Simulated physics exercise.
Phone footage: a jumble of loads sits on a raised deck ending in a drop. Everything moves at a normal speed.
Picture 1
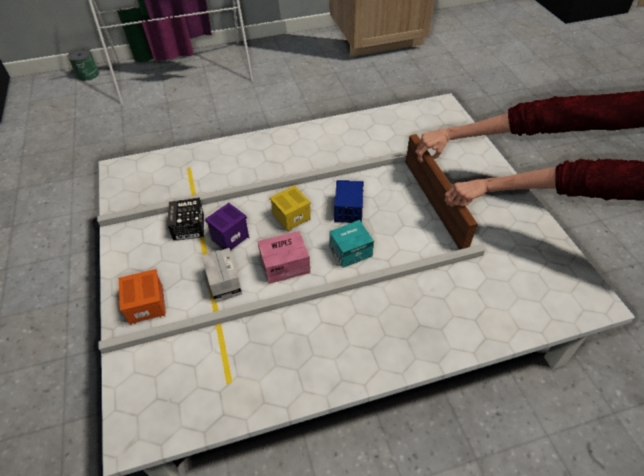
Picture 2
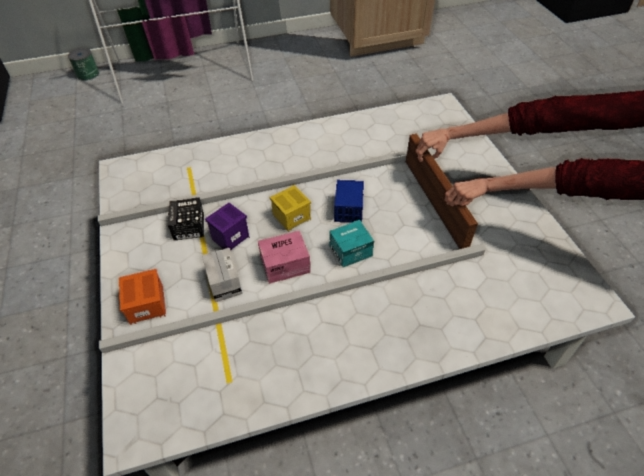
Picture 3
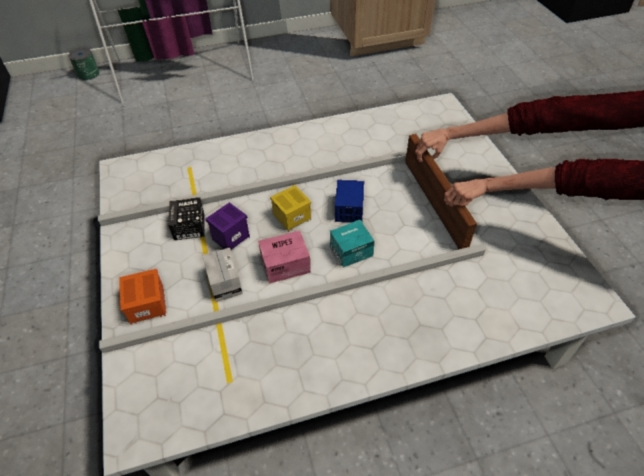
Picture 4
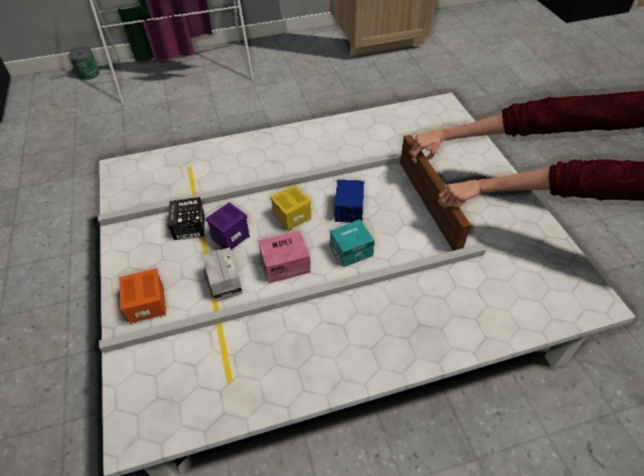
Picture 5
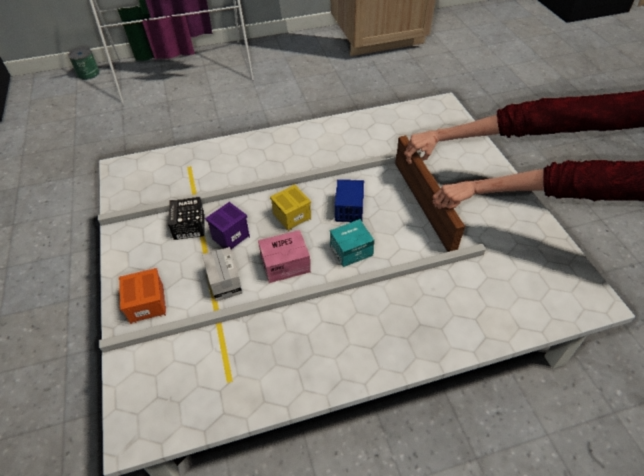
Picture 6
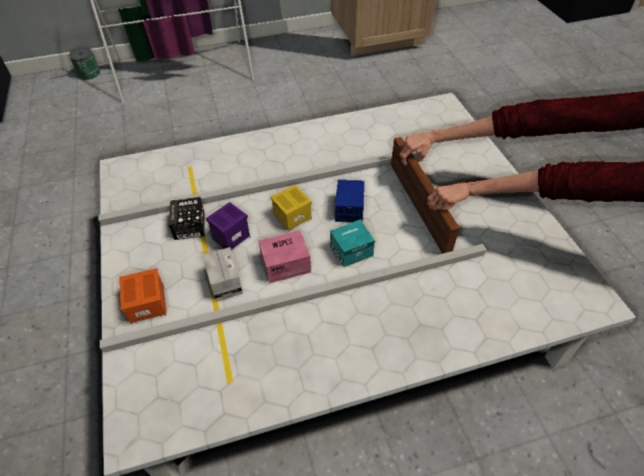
A brown plank, held upright by two hands in dark red sleeves, slides slightly left along a pale hexagon-tiled platform in a grey-floored room, seen from above at an angle. Blue and turquoise boxes sit nearest it, then yellow and pink, purple, white and black near a yellow tape line, with orange at far left. The plank first stays still, then the hands push it slowly leftward, while the boxes and camera remain still.
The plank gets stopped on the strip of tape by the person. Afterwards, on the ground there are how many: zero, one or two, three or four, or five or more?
After that push, what drops off the edge is fewer than three, not none.
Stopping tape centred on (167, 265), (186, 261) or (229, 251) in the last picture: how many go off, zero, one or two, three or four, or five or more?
Three to four; either one or two; not one.
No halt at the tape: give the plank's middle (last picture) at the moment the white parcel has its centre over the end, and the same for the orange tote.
Around (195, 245), then around (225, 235).
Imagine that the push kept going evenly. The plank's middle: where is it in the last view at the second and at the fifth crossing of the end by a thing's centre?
The first one at (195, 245), the next at (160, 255).
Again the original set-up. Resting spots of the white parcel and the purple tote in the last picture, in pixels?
The white parcel settles near (111, 302); as for the purple tote, near (128, 262).
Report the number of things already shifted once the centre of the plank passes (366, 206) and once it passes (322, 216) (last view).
The count reaches 1 first and 4 second.
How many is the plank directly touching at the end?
It's 2 of them.
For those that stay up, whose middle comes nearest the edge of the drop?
It's the white parcel.
A little later, none off yet; orange tote at rest near (144, 296); black box at rest near (187, 218); white parcel at rest near (223, 274).
Next, none off yet; orange tote at rest near (144, 296); black box at rest near (187, 218); white parcel moving near (221, 275).
Later still, none off yet; orange tote shifted a little near (126, 300); black box shifted a little near (167, 221); white parcel shifted about its own width near (160, 290).
When it is over, the number that fall off is one or two; down, orange tote.
